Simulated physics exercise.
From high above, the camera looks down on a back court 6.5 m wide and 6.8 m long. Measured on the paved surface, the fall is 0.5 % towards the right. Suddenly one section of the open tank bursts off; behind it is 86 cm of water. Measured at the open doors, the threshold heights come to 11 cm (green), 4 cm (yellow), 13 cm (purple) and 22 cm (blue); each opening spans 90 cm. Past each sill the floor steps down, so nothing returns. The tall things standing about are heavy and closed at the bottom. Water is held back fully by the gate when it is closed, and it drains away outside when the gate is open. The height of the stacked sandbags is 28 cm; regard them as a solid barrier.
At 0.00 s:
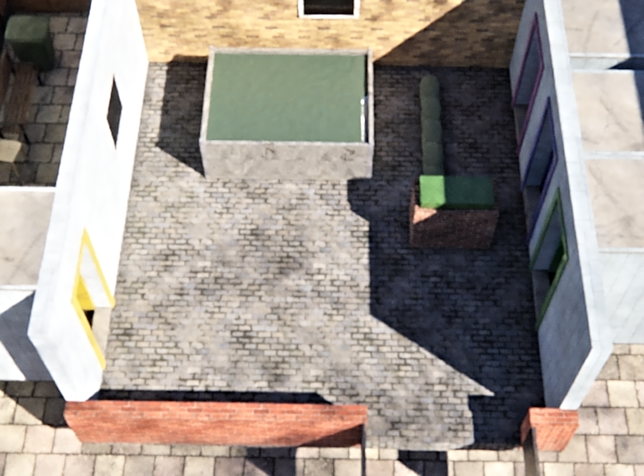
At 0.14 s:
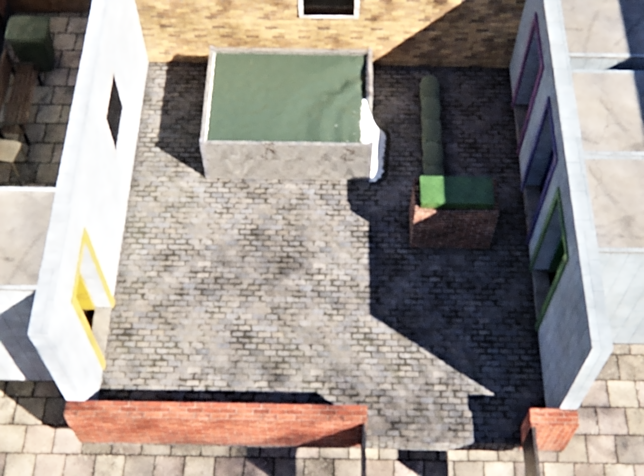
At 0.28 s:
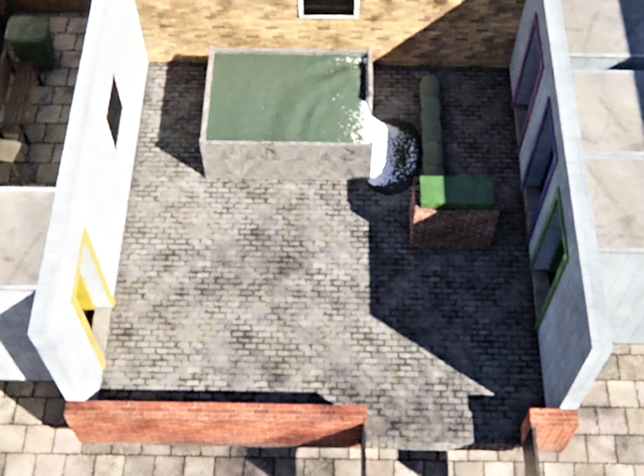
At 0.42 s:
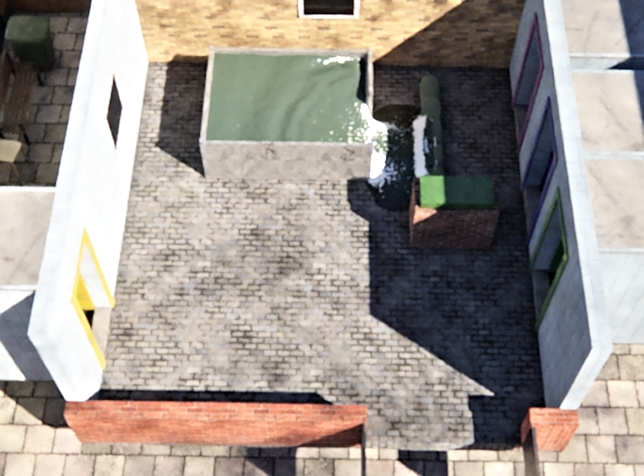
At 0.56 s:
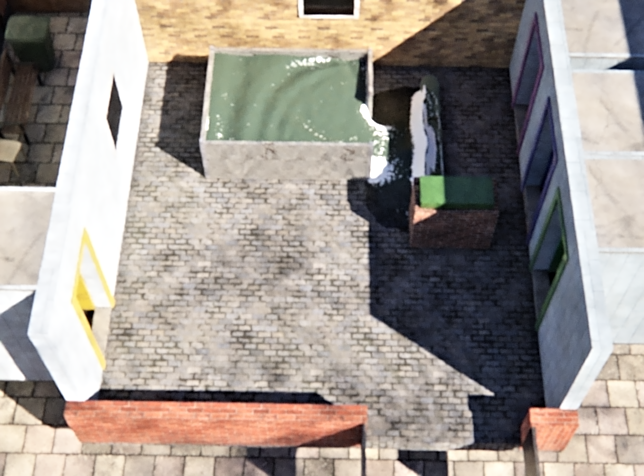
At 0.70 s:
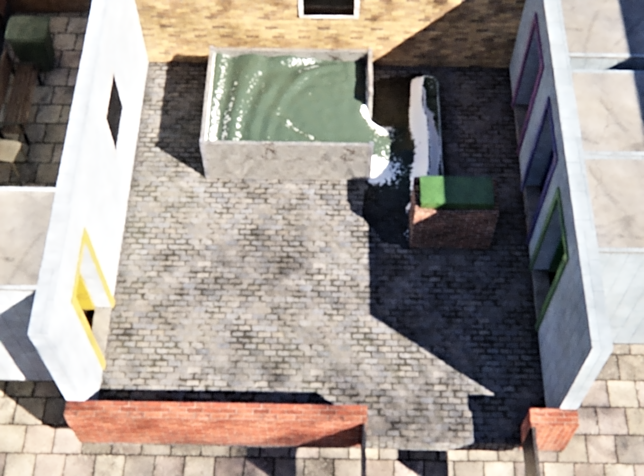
In the video, seen from above, an open tank of green water in a paved courtyard bursts at its right side, and foaming water pours out, spreads over the paving and runs along a low green-topped barrier.
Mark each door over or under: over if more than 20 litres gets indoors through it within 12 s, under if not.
Green door: Under, yellow door: Over, purple door: Over, blue door: Over.
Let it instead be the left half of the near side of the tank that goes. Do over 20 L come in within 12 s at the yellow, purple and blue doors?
Then yellow would come out on the high side, purple on the low side and blue on the low side.
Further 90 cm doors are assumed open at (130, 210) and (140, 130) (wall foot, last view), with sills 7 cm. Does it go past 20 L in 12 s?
Taking them in order, the first is fine and the second fine.
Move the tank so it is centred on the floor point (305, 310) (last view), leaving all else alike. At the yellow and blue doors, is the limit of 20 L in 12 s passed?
So the yellow door keeps within it and the blue door keeps within it.
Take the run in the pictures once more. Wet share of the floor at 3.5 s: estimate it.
Close to 80 in a hundred parts are wet.
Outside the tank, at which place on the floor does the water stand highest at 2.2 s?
Close to (414, 159).
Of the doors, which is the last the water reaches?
It would be the yellow one.
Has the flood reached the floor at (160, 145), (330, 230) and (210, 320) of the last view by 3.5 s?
Untouched, soaked, soaked.
After 1.4 s water covers 25 % of the floor and is deepest (60 cm) near (414, 159); green door not reached, yellow door not reached, purple door 3 cm at the sill, 0 L in, blue door 26 cm at the sill, 0 L in.
After 2.2 s water covers 45 % of the floor and is deepest (52 cm) near (414, 159); green door 3 cm at the sill, 0 L in, yellow door not reached, purple door 23 cm at the sill, 14 L in, blue door 32 cm at the sill, 57 L in.
After 3.5 s water covers 80 % of the floor and is deepest (40 cm) near (414, 159); green door 4 cm at the sill, 0 L in, yellow door not reached, purple door 16 cm at the sill, 38 L in, blue door 25 cm at the sill, 118 L in.
After 7.0 s water covers 95 % of the floor and is deepest (24 cm) near (414, 159); green door 5 cm at the sill, 0 L in, yellow door 9 cm at the sill, 9 L in, purple door 17 cm at the sill, 83 L in, blue door 18 cm at the sill, 144 L in.
After 12.0 s water covers 95 % of the floor and is deepest (15 cm) near (438, 204); green door 5 cm at the sill, 0 L in, yellow door 8 cm at the sill, 84 L in, purple door 13 cm at the sill, 105 L in, blue door 13 cm at the sill, 144 L in.
